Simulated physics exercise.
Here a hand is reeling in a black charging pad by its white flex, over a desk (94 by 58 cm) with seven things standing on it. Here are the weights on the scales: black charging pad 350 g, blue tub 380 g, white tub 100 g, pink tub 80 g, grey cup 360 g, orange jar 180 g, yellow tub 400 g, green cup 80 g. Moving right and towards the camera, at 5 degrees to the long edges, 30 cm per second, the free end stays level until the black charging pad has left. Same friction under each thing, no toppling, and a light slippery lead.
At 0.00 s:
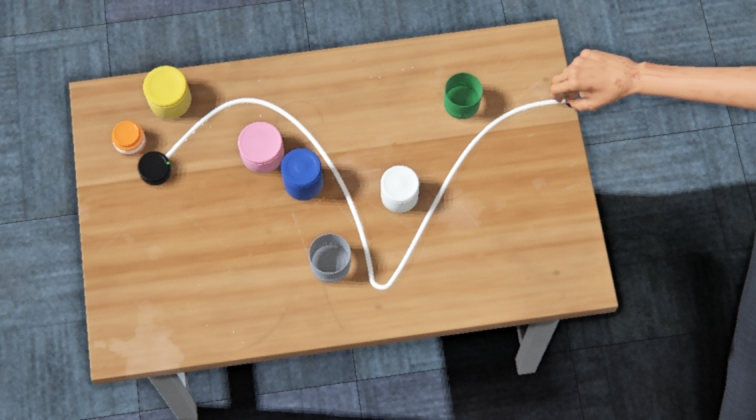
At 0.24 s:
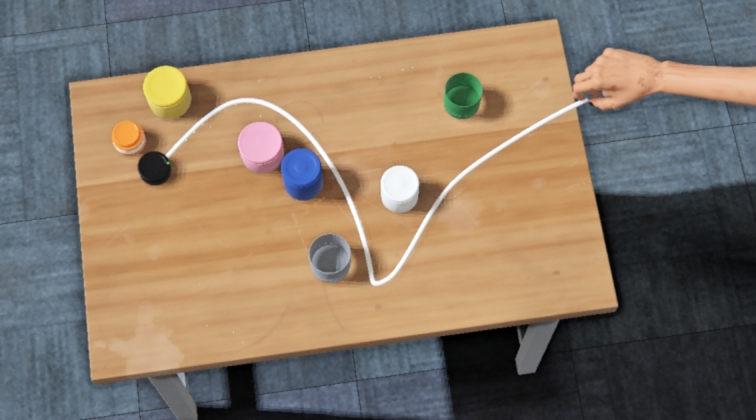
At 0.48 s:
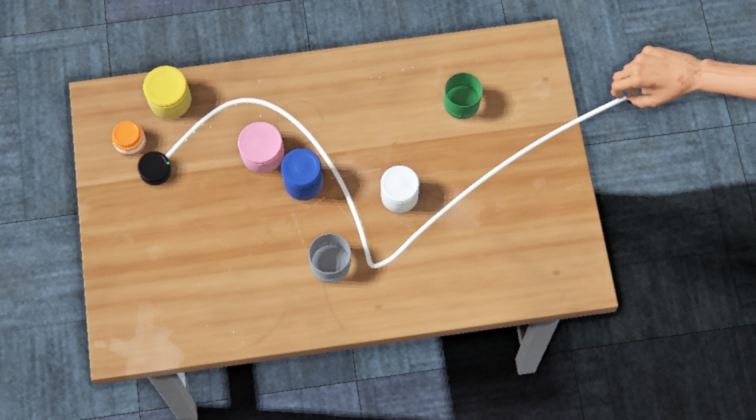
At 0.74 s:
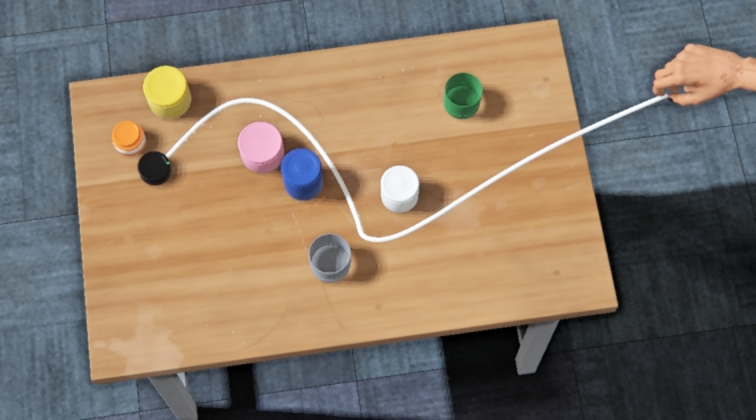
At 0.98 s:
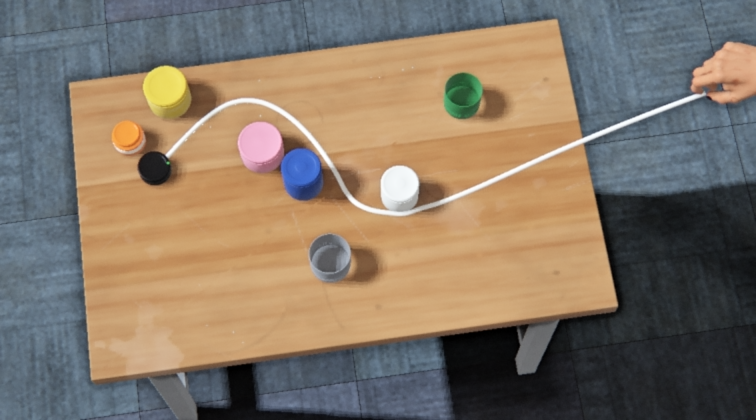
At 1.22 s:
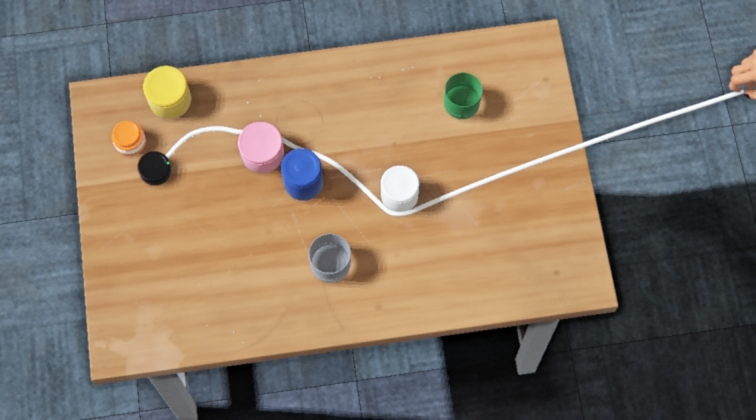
At the start, a hand at the right edge of a wooden table holds a white cord that loops past tubs and cups to a small black disc. The hand pulls the cord rightward, straightening its deep dip until it bends around the white tub, while the disc and containers stay still.
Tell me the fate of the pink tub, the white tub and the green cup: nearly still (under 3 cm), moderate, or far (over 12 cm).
In order: The pink tub shifts a middling way; the white tub reaches the top band; the green cup barely shifts.
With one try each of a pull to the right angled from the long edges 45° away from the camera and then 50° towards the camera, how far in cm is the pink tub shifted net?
First try roughly 4 cm, second try roughly 10 cm.
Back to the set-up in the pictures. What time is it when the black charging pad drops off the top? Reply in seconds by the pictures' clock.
At roughly 4.4 s on the clock.
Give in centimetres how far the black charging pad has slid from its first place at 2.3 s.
Call it close to 18 cm.
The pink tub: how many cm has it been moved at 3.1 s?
About 8 cm.
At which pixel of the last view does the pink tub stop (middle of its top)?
Near (261, 181).
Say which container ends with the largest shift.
Answer: The white tub.
After 2.3 s the black charging pad has slid 18 cm; shifted so far, white tub 19 cm, pink tub 8 cm.
After 3.1 s the black charging pad has slid 44 cm; shifted so far, white tub 19 cm, pink tub 8 cm.
After 4.0 s the black charging pad has slid 70 cm; shifted so far, white tub 19 cm, pink tub 8 cm.
After 4.7 s the black charging pad is off the top; shifted so far, white tub 19 cm at (416, 88), pink tub 8 cm at (261, 181), green cup 0 cm at (465, 87).
